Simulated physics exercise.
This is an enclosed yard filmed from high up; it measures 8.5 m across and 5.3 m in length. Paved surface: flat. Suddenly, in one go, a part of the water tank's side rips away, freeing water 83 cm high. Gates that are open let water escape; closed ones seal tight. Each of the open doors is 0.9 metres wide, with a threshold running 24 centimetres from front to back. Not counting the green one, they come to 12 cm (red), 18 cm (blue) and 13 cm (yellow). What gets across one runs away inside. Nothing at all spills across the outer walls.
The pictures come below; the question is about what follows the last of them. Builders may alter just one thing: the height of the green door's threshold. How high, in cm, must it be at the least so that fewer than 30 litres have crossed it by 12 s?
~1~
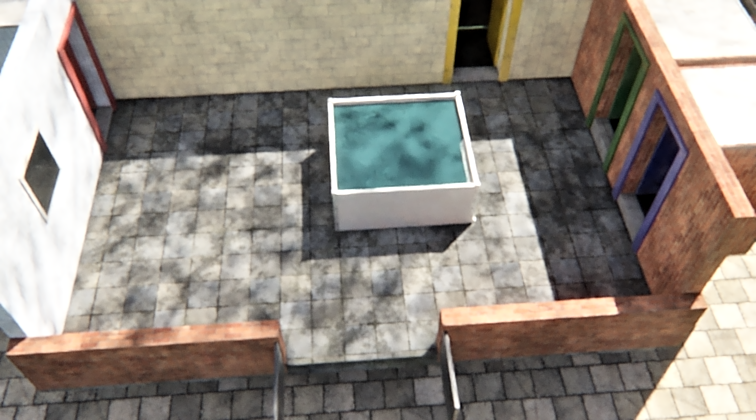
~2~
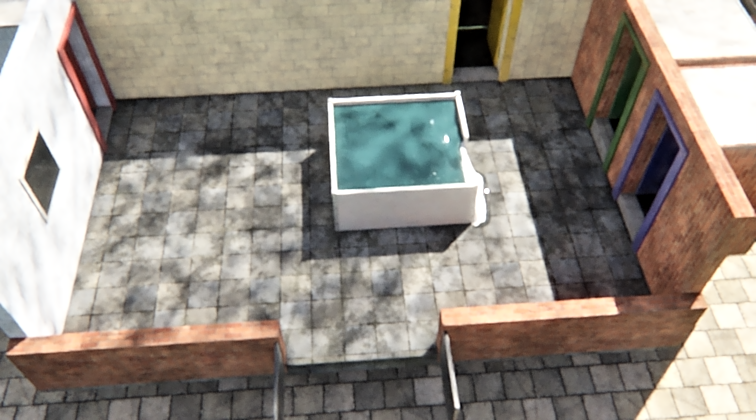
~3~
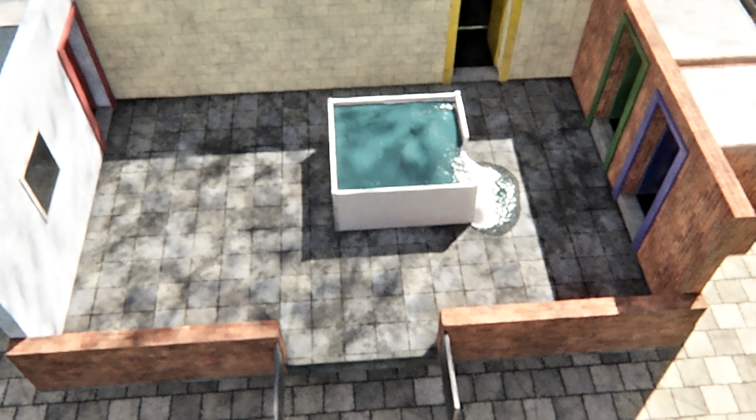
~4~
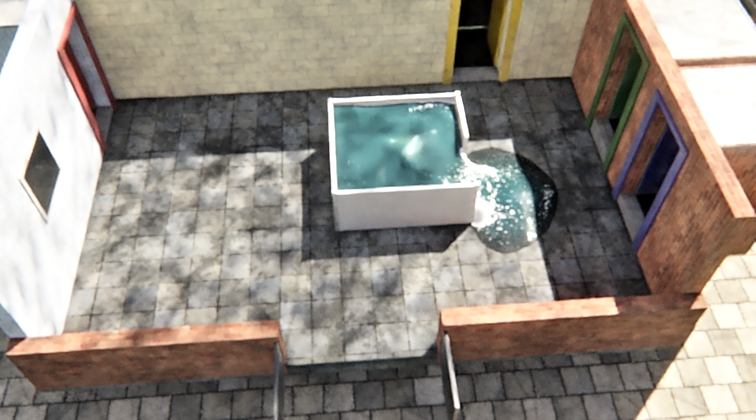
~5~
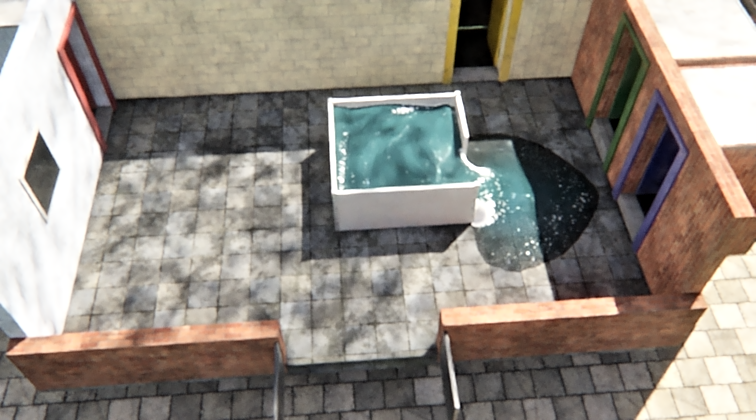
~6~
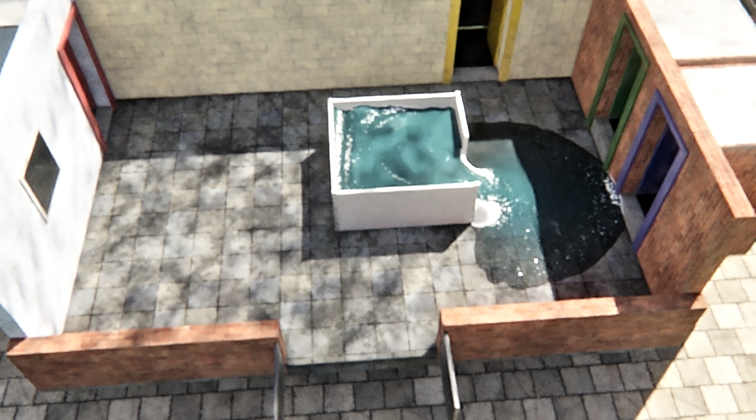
At least roughly 24 cm high.
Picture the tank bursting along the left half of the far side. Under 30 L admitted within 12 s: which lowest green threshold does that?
I'd say close to 11.5 cm.
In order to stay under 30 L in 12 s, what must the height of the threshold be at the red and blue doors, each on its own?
Some 8.0 cm for red, some 32 cm for blue.
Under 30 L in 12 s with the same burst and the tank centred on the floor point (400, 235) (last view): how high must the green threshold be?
Near 9.5 cm.
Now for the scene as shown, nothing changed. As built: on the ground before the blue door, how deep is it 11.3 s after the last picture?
Some 8.5 centimetres.
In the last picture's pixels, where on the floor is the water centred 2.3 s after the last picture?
About (483, 191).
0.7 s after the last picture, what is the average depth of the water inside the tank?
Around 57 cm on average.
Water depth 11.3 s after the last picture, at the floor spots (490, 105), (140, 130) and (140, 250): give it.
Going through the spots in order gives 5, 9 and 8 centimetres.
Then, 0.7 s after the last picture water covers 25 % of the floor, deepest (47 cm) near (472, 205); 31 cm at the green door, 0 litres in over its 27 cm threshold.
Then, 2.3 s after the last picture water covers 30 % of the floor, deepest (35 cm) near (661, 323); 21 cm at the green door, 14 litres in over its 27 cm threshold.
Then, 11.3 s after the last picture water covers 100 % of the floor, deepest (10 cm) near (82, 363); 7 cm at the green door, 14 litres in over its 27 cm threshold.
At the green door as built, the water peaked near 32 cm, 1.3 s after the last picture.
With a threshold of 20 cm, 65 litres would have come in within the 12 s; with 26.5 cm, 17 litres. So under 30 litres takes about 24 cm.
